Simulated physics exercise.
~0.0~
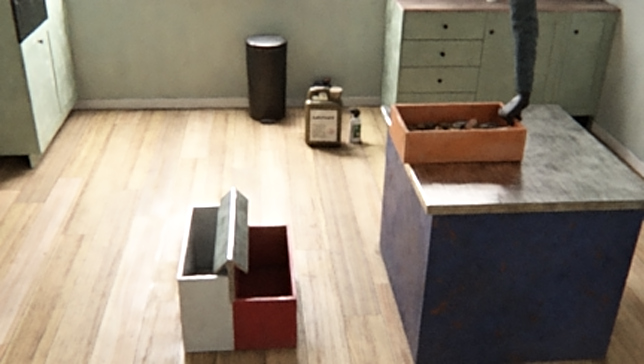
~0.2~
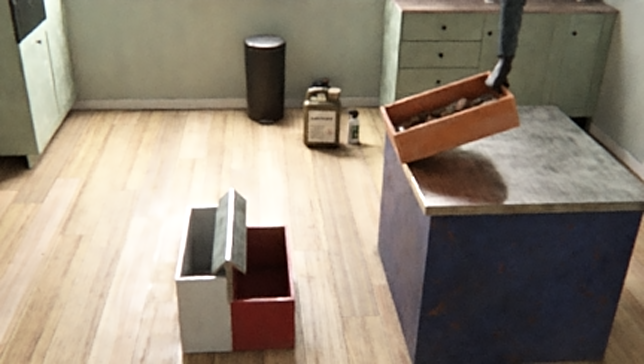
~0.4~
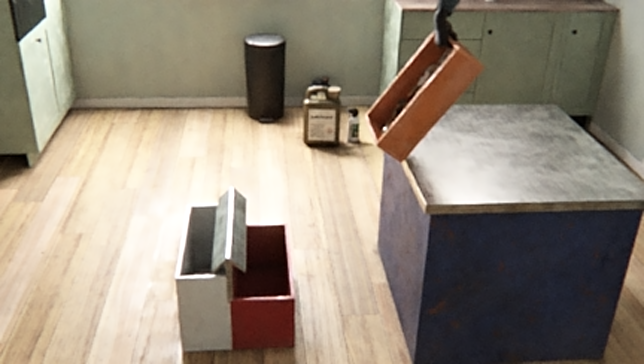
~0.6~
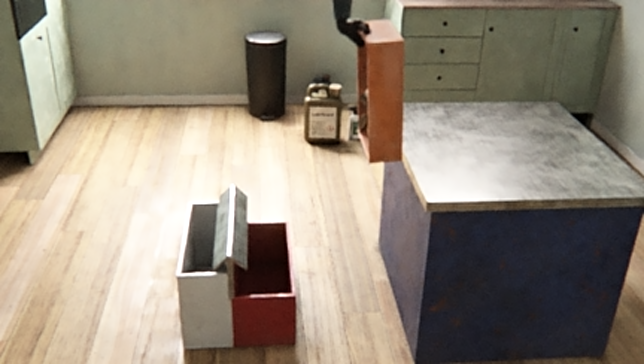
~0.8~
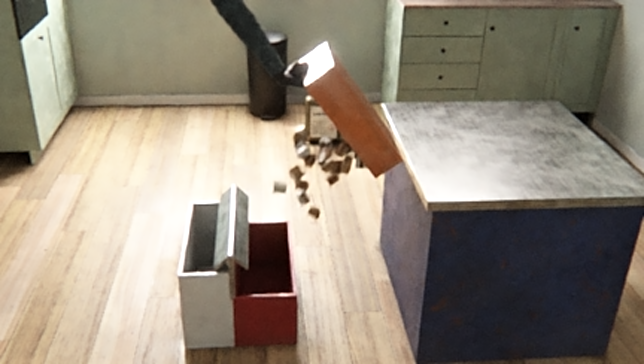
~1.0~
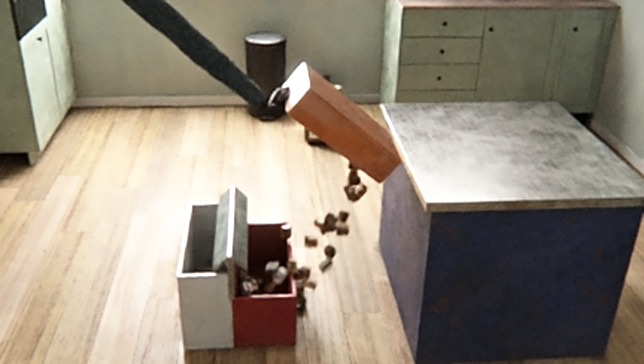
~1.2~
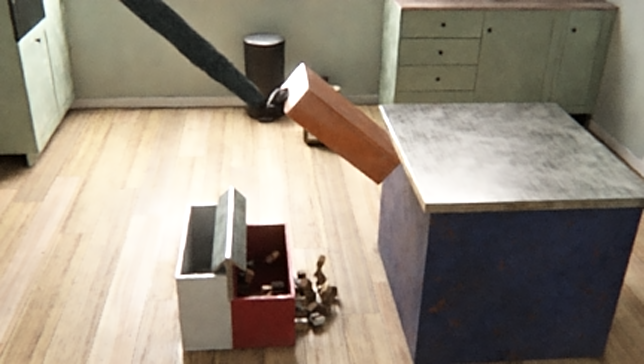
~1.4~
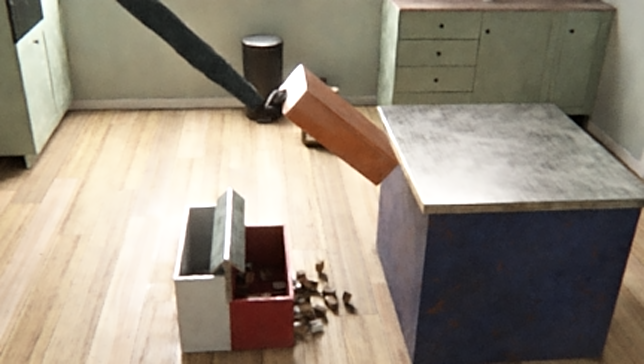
A dark arm lifted an orange crate off the blue bench, swung it left and tipped it over the edge, spilling small brownish pieces that fell partly into the red tub and partly onto the wooden floor beside it, while the crate stayed tilted.
